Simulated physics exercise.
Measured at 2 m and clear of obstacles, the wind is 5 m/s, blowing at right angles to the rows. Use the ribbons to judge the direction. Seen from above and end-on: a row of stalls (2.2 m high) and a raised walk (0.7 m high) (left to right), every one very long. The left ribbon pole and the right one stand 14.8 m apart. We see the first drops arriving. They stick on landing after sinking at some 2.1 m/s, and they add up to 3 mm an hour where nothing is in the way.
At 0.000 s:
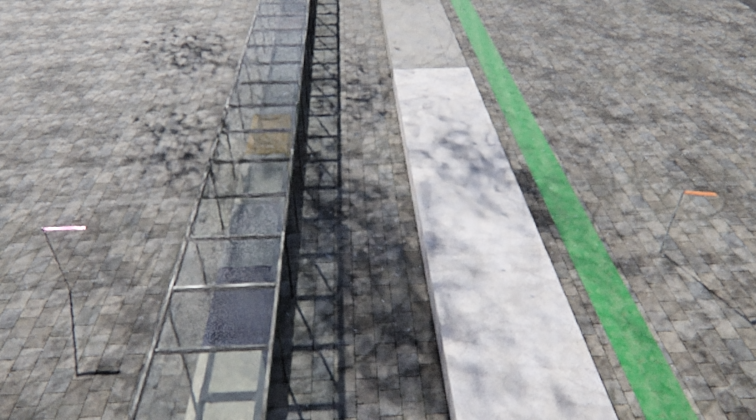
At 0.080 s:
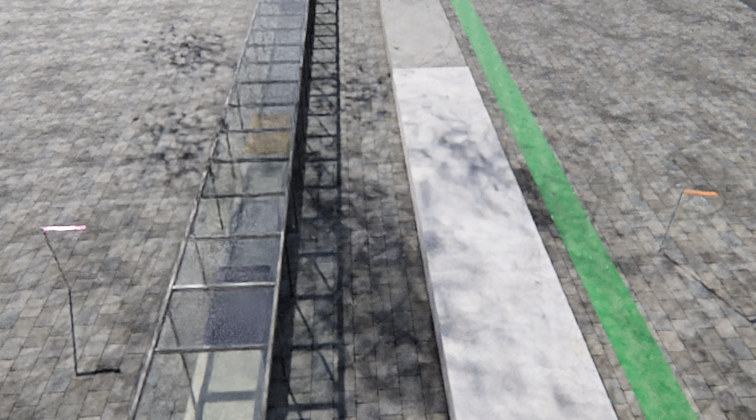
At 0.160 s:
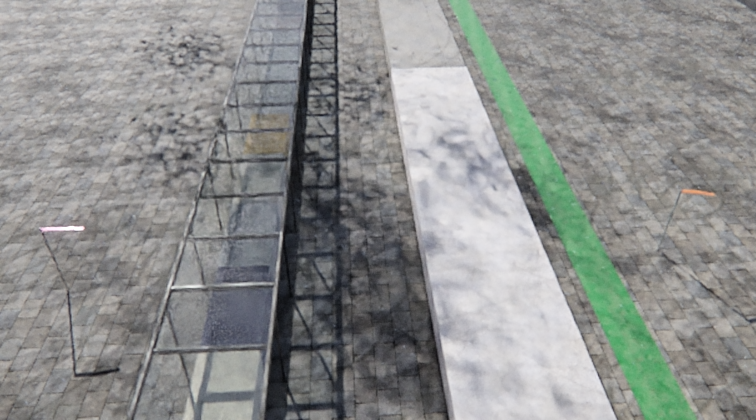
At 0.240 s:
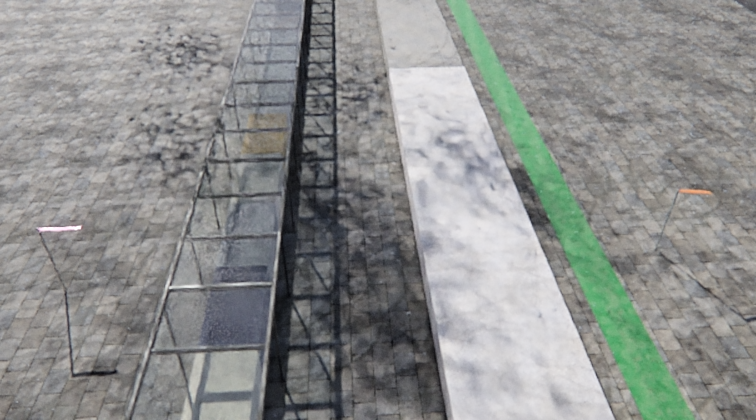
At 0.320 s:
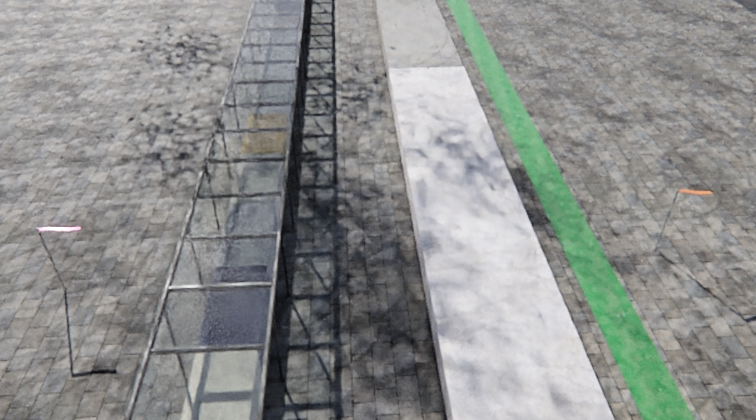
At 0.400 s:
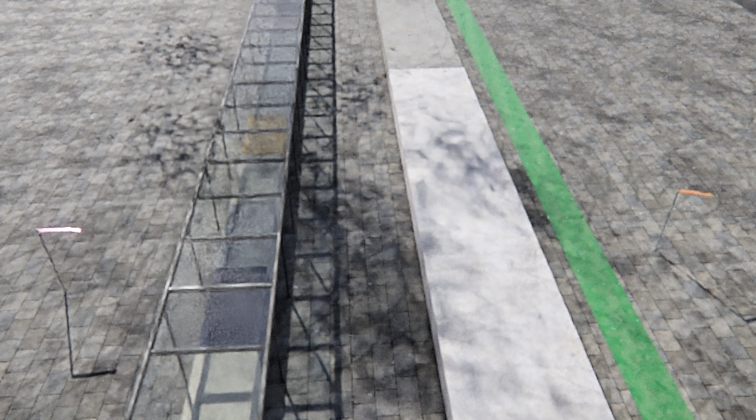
A long glass-topped framework and a pale raised walk ran side by side across gray paving beside a green stripe, while small ribbons on both sides stayed stretched rightward, barely shifting throughout.
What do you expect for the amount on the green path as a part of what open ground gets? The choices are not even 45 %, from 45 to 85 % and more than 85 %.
On the green path: More than 85 % of what open ground gets.
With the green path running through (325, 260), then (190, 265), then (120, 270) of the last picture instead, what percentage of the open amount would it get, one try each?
First around 60 percent, next around 90 percent, last around 90 percent.
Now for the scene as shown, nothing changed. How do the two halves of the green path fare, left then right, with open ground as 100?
100 % left, 95 % right.
10 minutes on, 0.5 mm on the green path, 0.5 mm in the open.
30 minutes on, 1.4 mm on the green path, 1.5 mm in the open.
60 minutes on, 2.9 mm on the green path, 3.0 mm in the open, so the green path has 96 % of the open amount; the left half of it has 98 %, the right half 94 %.
